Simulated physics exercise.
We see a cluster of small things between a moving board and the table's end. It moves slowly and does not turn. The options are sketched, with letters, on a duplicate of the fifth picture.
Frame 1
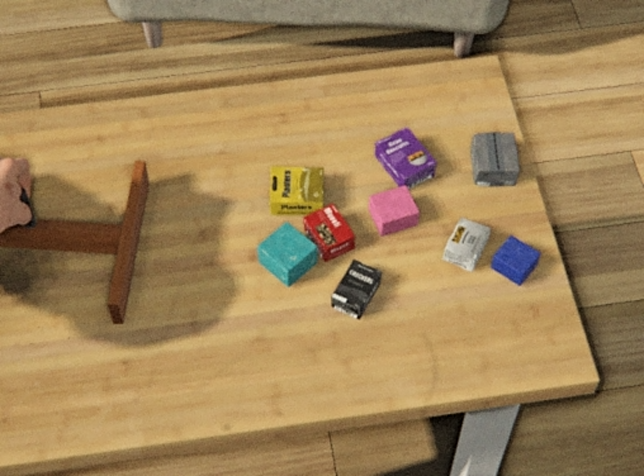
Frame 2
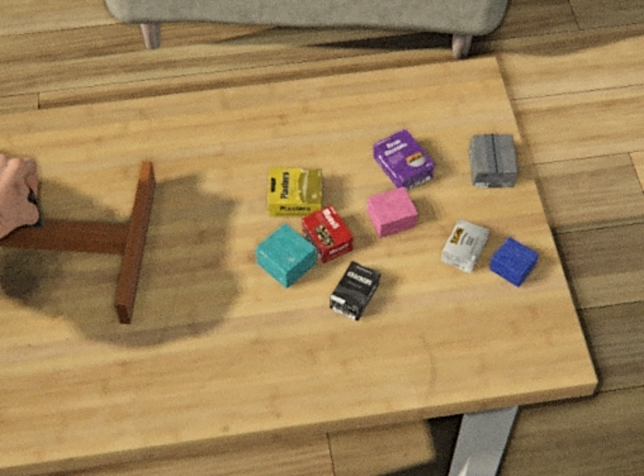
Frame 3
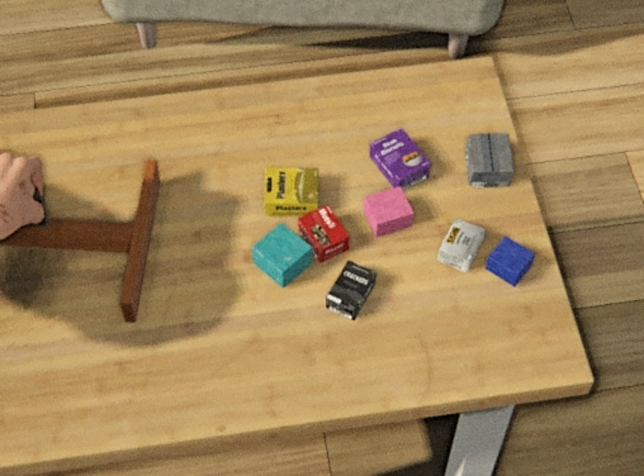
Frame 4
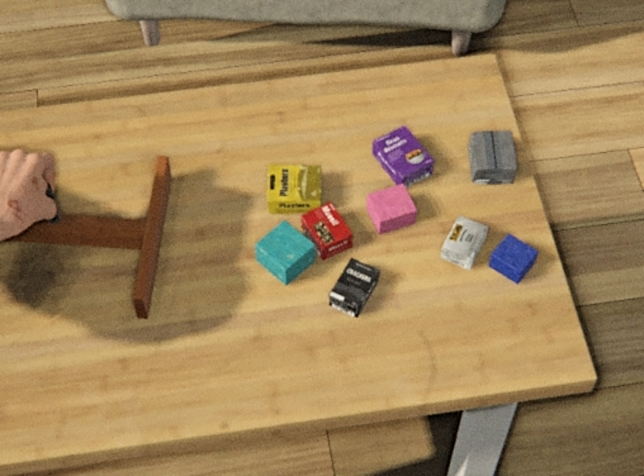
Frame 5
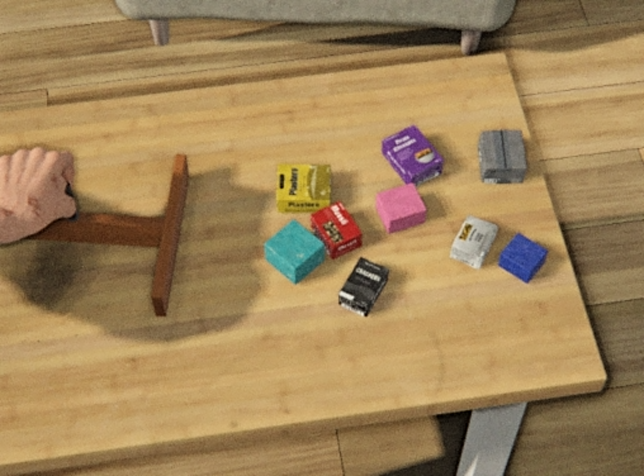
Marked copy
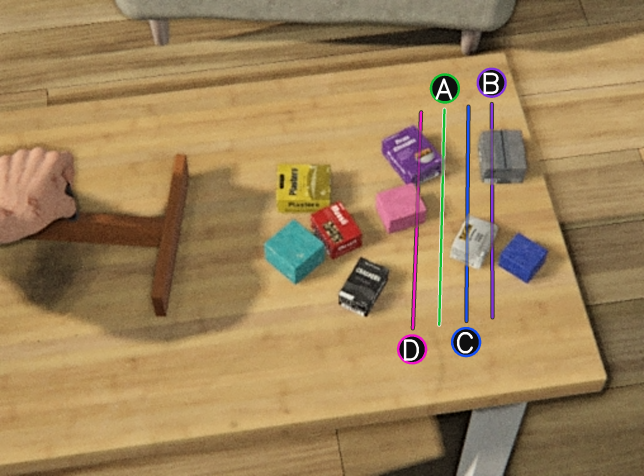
A hand slides a brown wooden board slowly right across the table toward small colourful packets and blocks.
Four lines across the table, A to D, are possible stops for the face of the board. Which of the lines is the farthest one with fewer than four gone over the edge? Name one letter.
Stop at B.
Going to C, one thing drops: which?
It is the grey box.
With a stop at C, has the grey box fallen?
Yes.
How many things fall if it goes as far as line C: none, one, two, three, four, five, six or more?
By then, one.
On the marked copy, A at (442, 211); B at (492, 205); C at (468, 208); D at (417, 214).
Following B. Soon after the start, board (286, 208); yellow box (322, 188); turquoise block (319, 254).
Later, board (401, 193); pink block (478, 203); purple packet (442, 142).
In the end, board (491, 182); grey box over the edge; pink block over the edge; three fallen.
As for the rest, A is within the limit but short; C is within the limit but short; D is within the limit but short.
